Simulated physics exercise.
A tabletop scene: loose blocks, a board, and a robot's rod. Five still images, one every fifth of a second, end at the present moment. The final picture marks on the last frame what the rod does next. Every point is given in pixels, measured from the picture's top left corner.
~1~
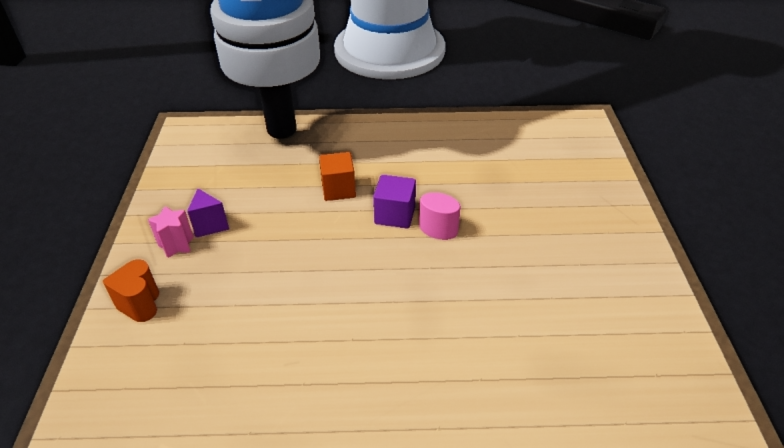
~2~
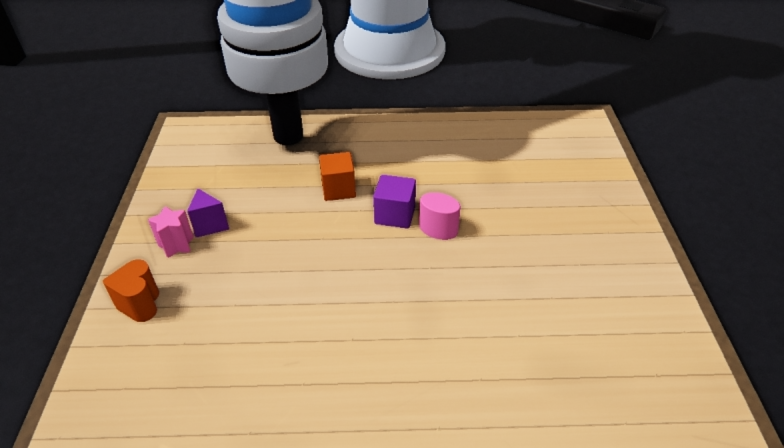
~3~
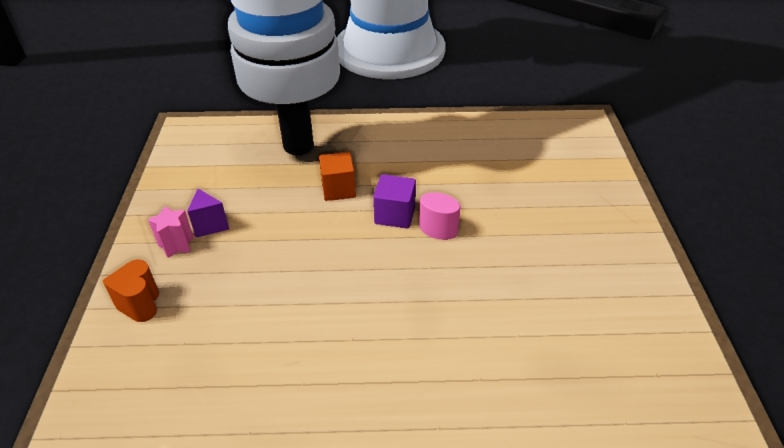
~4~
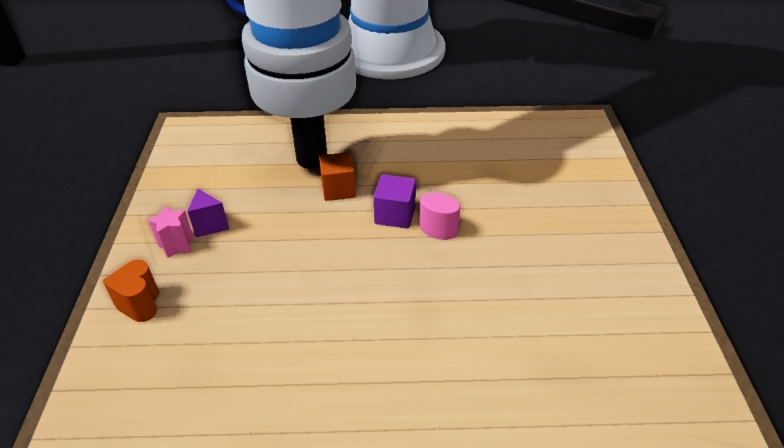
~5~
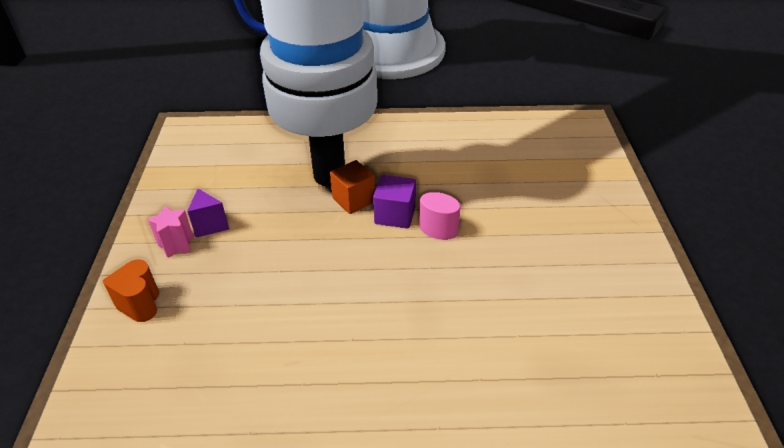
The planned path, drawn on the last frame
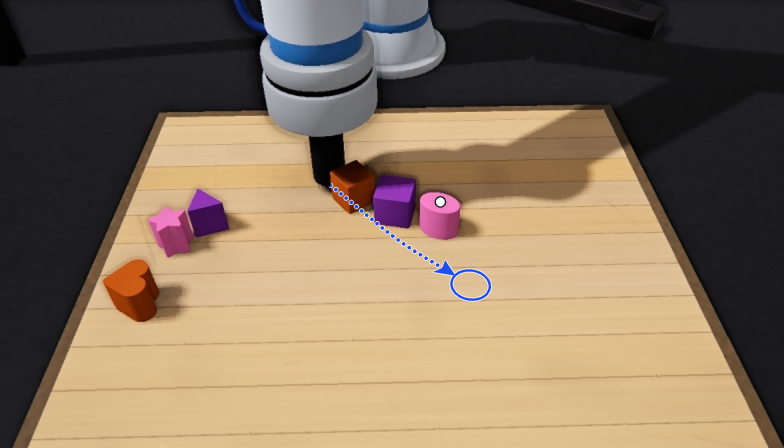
In the video, a robot arm's black rod moves forward and to the right across a wooden board of colored blocks, then nudges the orange cube slightly toward the purple cube while the other blocks stay still.
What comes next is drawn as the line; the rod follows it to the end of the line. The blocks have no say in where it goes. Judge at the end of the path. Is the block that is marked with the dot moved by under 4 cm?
I believe not.
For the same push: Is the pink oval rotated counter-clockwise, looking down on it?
Short answer: No.
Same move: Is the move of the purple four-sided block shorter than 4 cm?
Short answer: No.
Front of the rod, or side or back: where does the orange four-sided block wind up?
At that point it is off to one side or behind.
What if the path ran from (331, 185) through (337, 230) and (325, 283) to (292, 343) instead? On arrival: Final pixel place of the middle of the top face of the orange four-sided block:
The spot you're after is about (369, 192) in the image.
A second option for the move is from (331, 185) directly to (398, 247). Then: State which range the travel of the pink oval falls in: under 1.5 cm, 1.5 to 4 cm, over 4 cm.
The displacement of the pink oval is above 4 cm.
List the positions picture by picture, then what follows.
In the first picture, rod's lower end (282, 131); orange four-sided block (336, 163); purple four-sided block (395, 187); pink oval (440, 202).
In the second picture, rod (289, 138); blocks still.
In the third picture, rod (299, 148); blocks still.
In the fourth picture, rod (312, 161); blocks still.
In the fifth picture, rod (330, 178); orange four-sided block (352, 173); purple four-sided block (395, 187); pink oval (440, 202).
Drawn move, from (331, 185) over (369, 217) and (414, 251) to (471, 285); the dot is on the pink oval.
On the path given first. One third of the way, rod (369, 210); orange four-sided block (402, 199), turned 45° anticlockwise; purple four-sided block (439, 200); pink oval (477, 211).
Two thirds of the way, rod (416, 244); orange four-sided block (458, 222), turned 90° anticlockwise; purple four-sided block (484, 205), turned 50° anticlockwise; pink oval (524, 215), turned 65° clockwise.
At the end, rod (472, 277); orange four-sided block (500, 234), turned 155° anticlockwise; purple four-sided block (492, 203), turned 75° anticlockwise; pink oval (525, 215), turned 70° clockwise.
